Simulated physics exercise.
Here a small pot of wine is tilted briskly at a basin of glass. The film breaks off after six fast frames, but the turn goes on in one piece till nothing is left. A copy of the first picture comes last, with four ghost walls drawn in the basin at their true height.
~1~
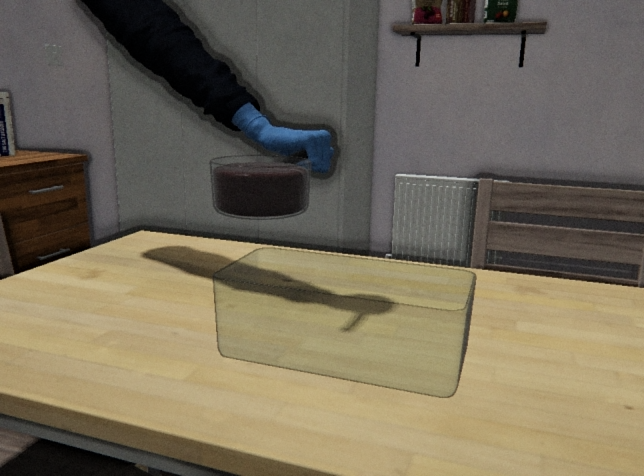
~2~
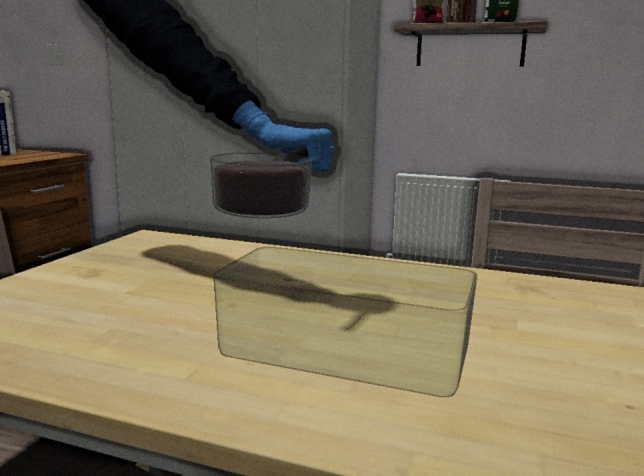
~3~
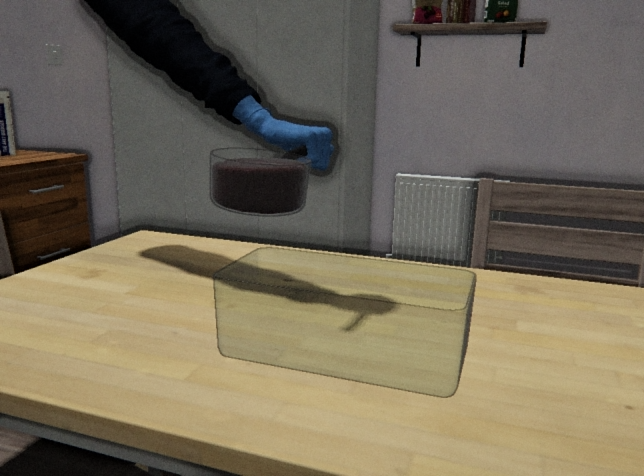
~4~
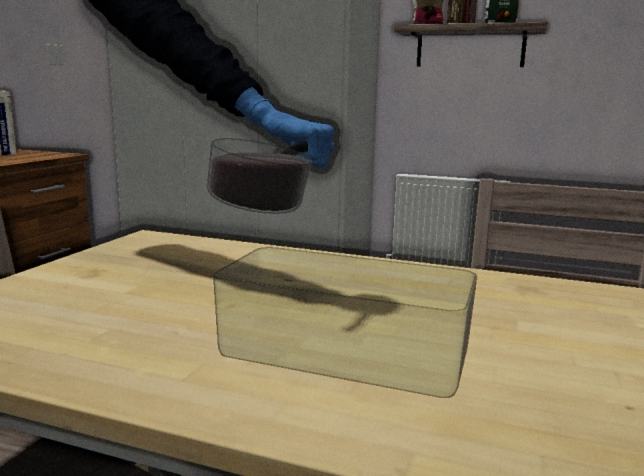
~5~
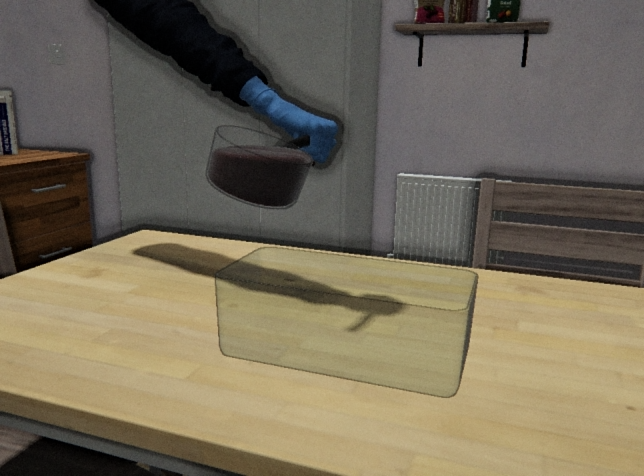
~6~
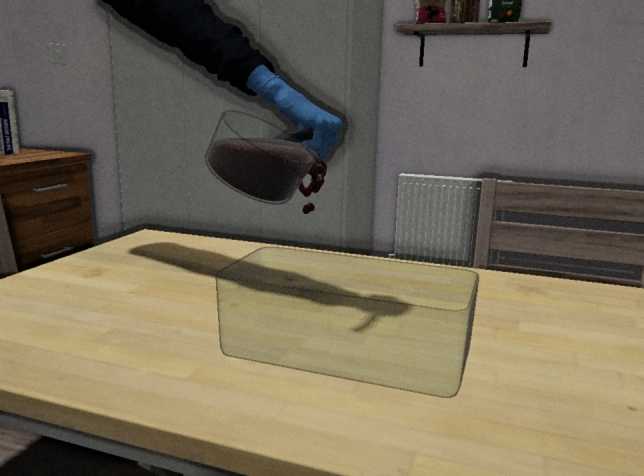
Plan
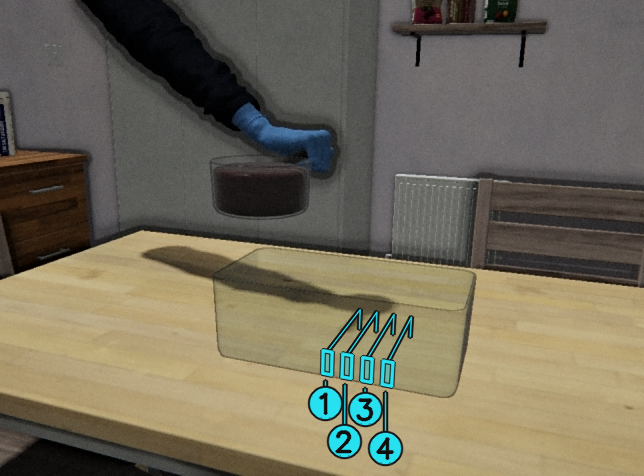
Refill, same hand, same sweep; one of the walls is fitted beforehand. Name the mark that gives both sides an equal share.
Go for 3.
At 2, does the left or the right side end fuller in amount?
The right side.
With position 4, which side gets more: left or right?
The left one.
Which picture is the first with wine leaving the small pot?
In picture 5.
On the marked copy, 1 at (325, 381); 2 at (345, 384); 3 at (365, 388); 4 at (385, 392).
For position 1, about 10 % ends left of the wall and 88 % right of it.
For position 2, about 21 % ends left of the wall and 78 % right of it.
For position 3, about 52 % ends left of the wall and 46 % right of it.
For position 4, about 84 % ends left of the wall and 15 % right of it.
